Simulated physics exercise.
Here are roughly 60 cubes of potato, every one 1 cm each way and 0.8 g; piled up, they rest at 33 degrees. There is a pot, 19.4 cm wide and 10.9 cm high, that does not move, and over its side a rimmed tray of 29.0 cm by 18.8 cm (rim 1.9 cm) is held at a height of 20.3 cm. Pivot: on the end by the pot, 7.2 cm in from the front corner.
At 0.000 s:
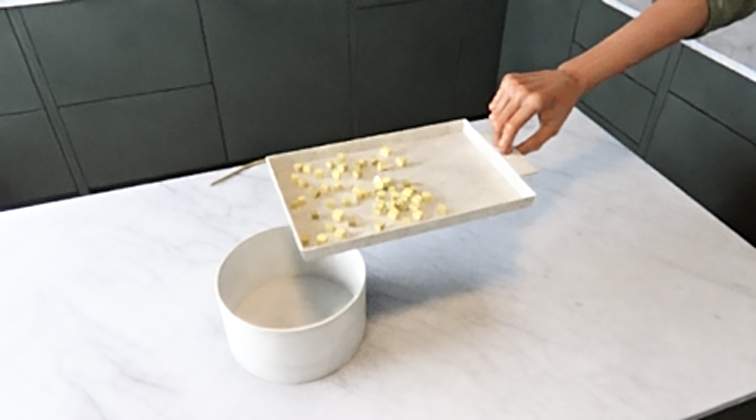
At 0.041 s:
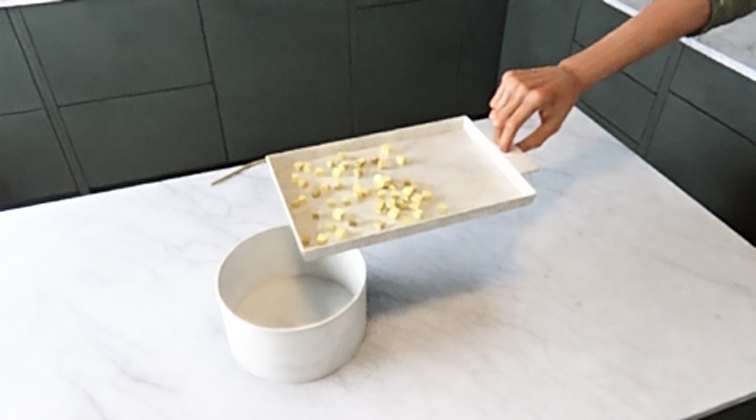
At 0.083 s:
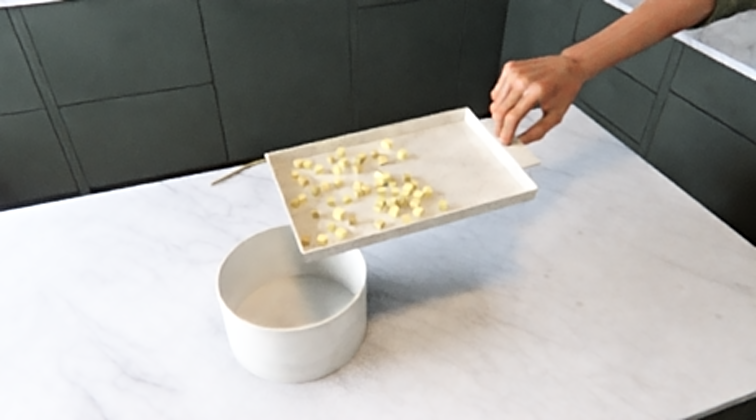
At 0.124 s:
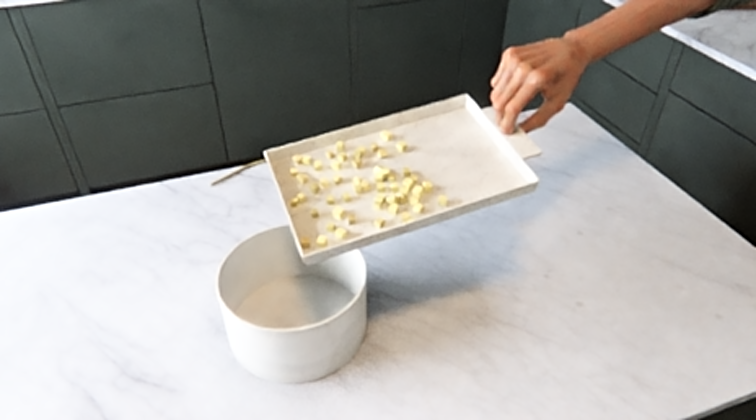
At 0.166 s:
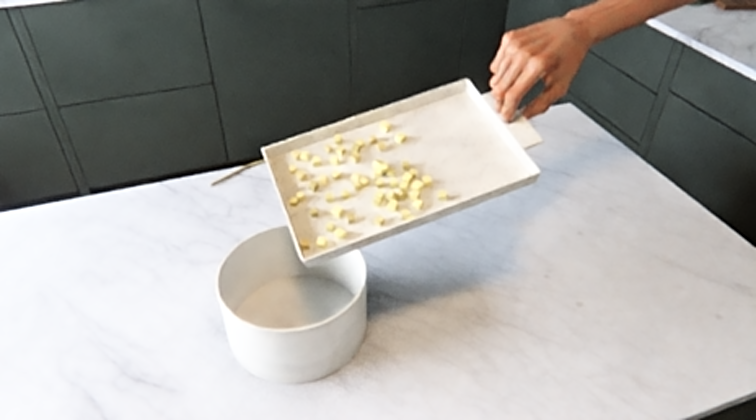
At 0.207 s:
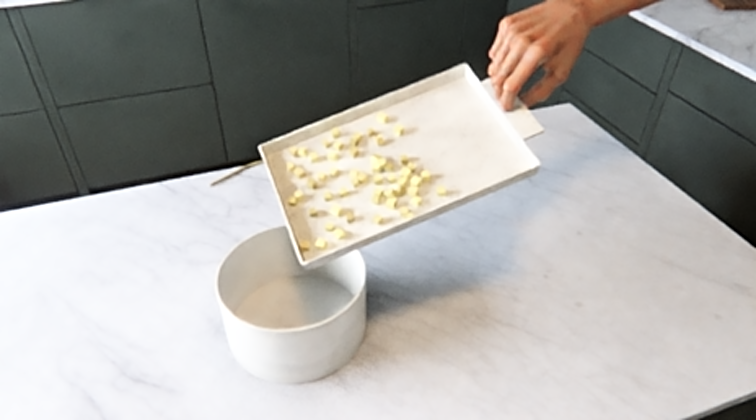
On a pale marble counter before dark cabinets, a hand grips the right end of a white rimmed tray scattered with small yellow cubes, its left end over a round white pot. The hand rises steadily, slanting the tray down toward the left, while the cubes keep their places on it and the pot stays still.
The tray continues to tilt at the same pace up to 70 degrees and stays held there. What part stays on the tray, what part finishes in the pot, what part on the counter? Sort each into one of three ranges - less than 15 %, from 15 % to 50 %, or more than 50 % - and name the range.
Ranges: Tray: From 15 % to 50 %; pot: From 15 % to 50 %; counter: From 15 % to 50 %.
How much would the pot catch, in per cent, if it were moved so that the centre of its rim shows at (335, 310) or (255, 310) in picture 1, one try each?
Near 55 and 50 percent, one try each.
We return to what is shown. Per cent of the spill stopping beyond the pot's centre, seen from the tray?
Some 70 per cent.
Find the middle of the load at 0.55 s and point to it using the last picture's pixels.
Load centre est.: (322, 229) px.
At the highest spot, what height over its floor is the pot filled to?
Roughly 1.0 cm up.
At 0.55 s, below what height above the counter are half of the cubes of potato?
I'd put it near 22 cm.
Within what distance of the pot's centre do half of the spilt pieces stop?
Distance: Some 32 cm.
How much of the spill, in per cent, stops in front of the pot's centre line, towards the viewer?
Share: Some 90 %.
After 0.41 s, tilt 45 degrees; the tray holds 100 %, the pot 0 %.
After 0.55 s, tilt 63 degrees; the tray holds 100 %, the pot 0 %.
Then, at 0.81 s, tilt 70 degrees; the tray holds 55 %, the pot 15 %.
At rest (2.2 s), tray 40 %, pot 25 %, counter 30 %.
